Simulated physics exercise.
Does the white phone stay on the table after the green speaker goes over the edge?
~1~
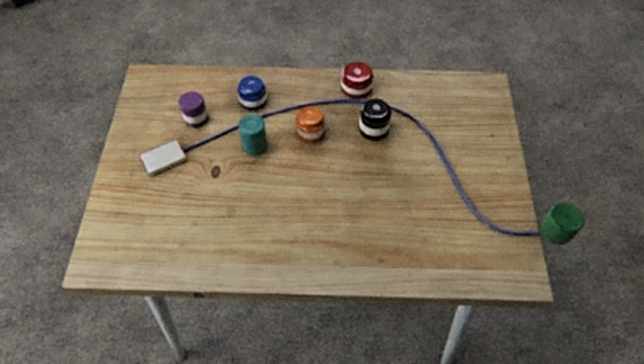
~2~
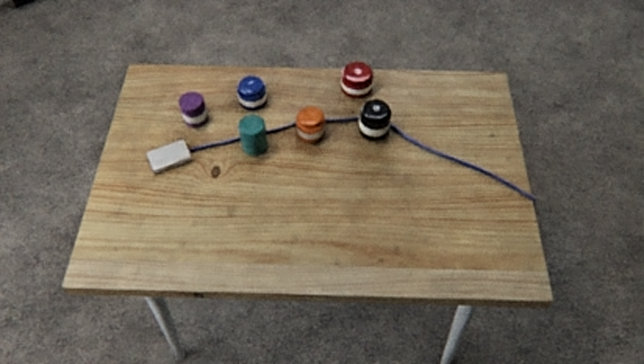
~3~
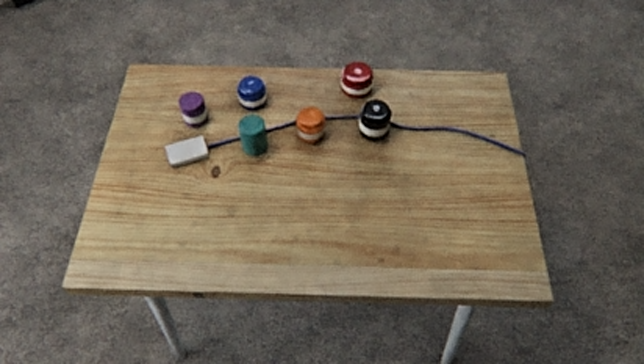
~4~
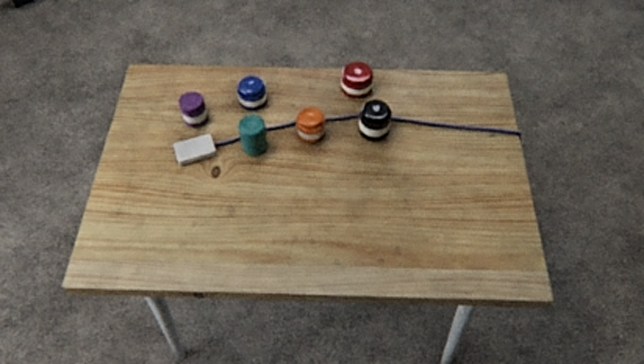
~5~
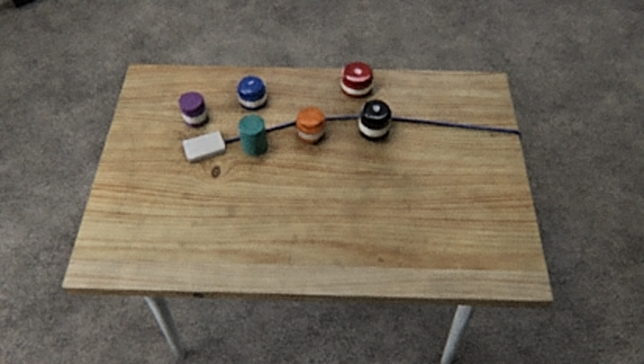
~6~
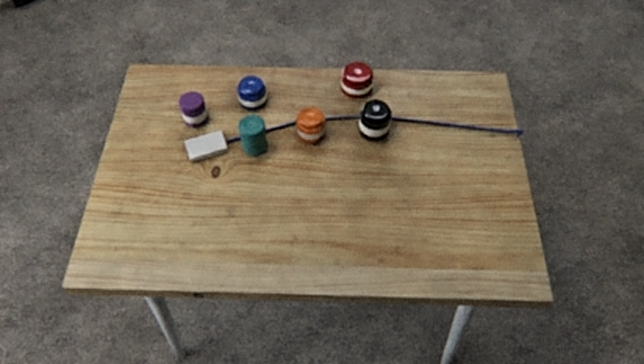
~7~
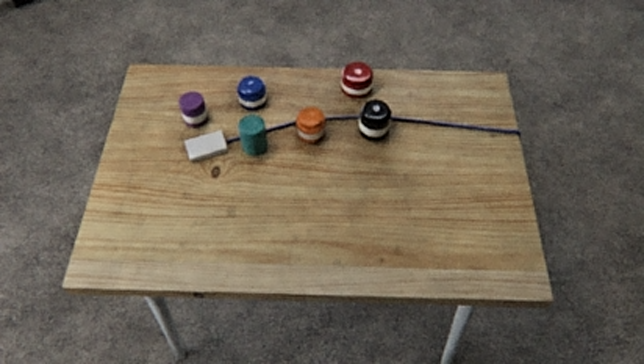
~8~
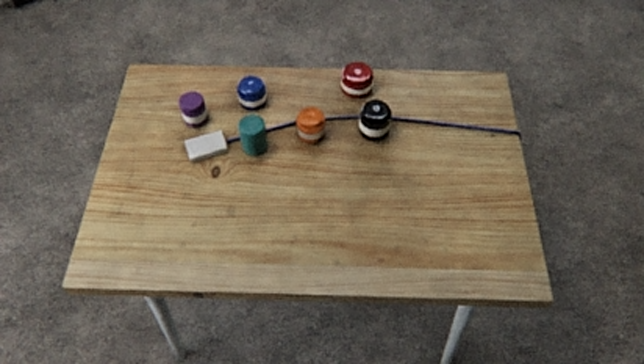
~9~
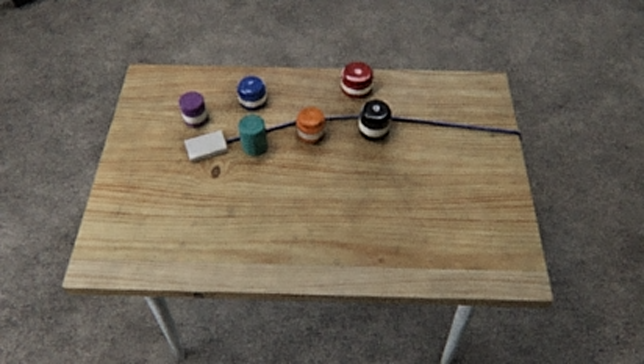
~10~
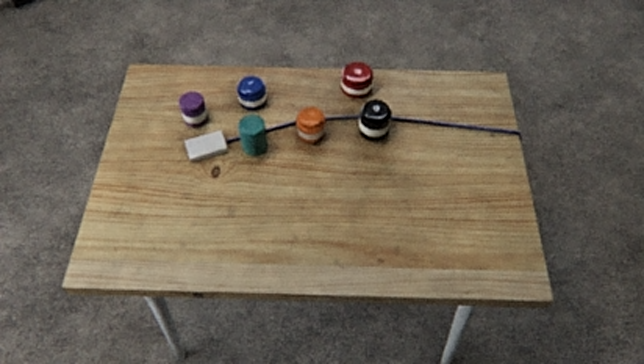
Yes, the white phone stays on the table. It slides a little to the right and comes to rest near the teal tub.
